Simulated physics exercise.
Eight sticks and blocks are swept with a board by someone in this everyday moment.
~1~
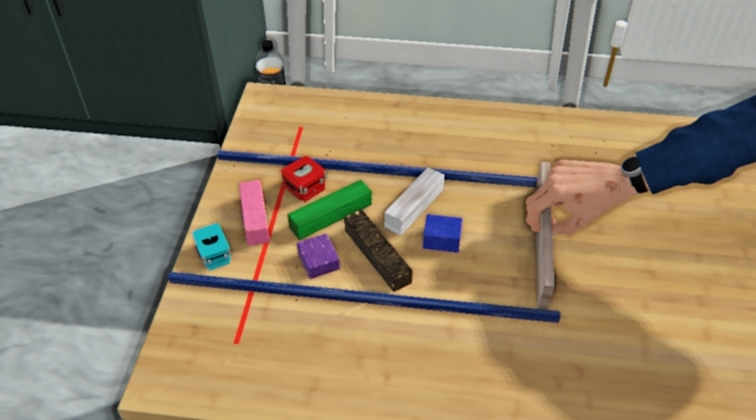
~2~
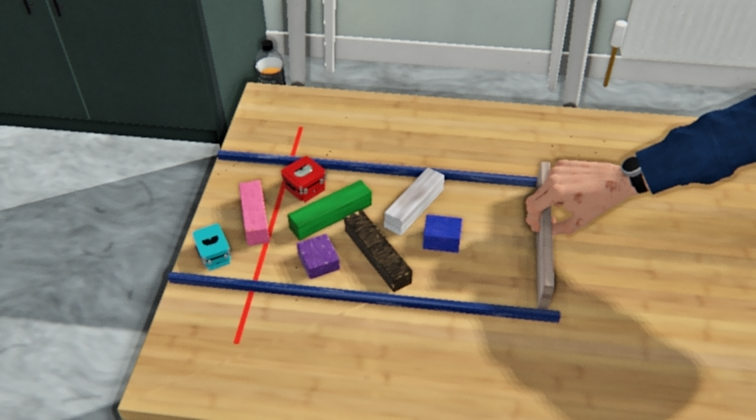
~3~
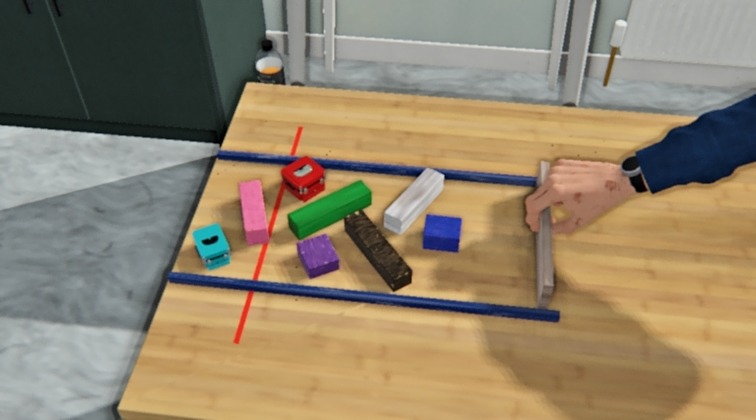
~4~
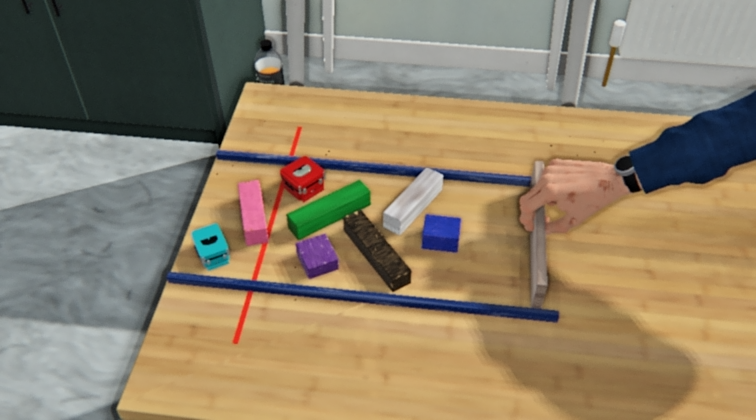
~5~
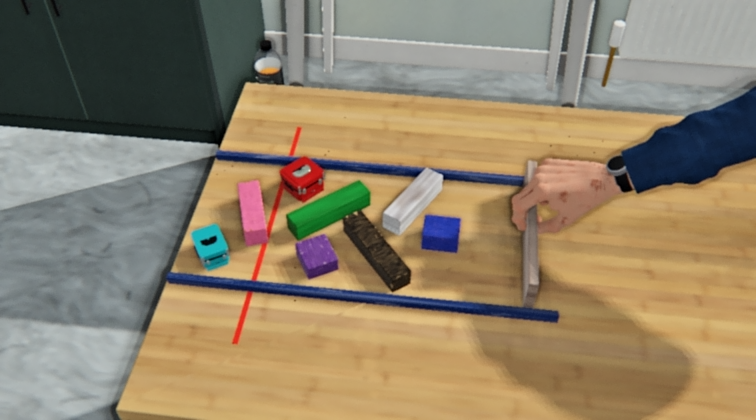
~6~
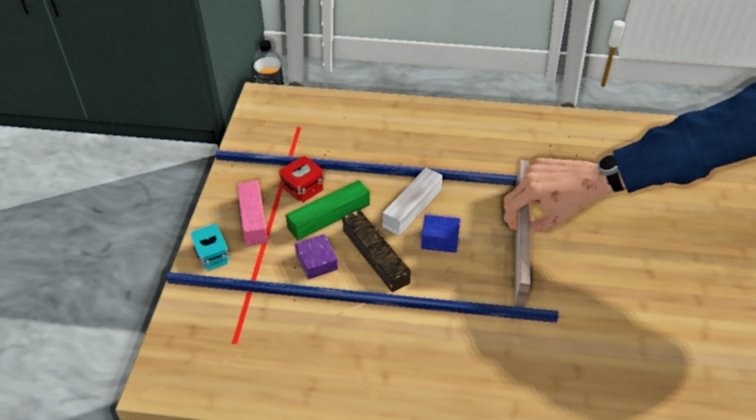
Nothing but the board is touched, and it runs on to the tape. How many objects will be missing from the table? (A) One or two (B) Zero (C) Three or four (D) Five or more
(A) One or two.
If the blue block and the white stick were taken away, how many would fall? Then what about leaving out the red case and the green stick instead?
The number fallen is 0, and in the other try 1.
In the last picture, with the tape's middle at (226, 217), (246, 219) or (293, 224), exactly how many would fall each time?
Floor tally per try: 5 / 3 / 0.
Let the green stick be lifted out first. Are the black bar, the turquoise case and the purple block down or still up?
So the black bar keeps its place, the turquoise case goes down and the purple block keeps its place.
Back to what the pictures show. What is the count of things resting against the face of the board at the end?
Count: 3.
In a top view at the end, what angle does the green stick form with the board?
It is near 35° out of line.
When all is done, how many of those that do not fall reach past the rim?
The tally is 2.
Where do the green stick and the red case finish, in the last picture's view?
The green stick comes to rest close to (227, 183), while the red case rests close to (212, 167).
Soon after, none off yet; turquoise case at rest near (210, 247); pink bar at rest near (252, 212); red case at rest near (302, 180).
After that, none off yet; turquoise case at rest near (210, 247); pink bar moving near (245, 213); red case displaced about its own width near (283, 173).
In the end, the number that fall off is one or two; gone, pink bar and turquoise case.
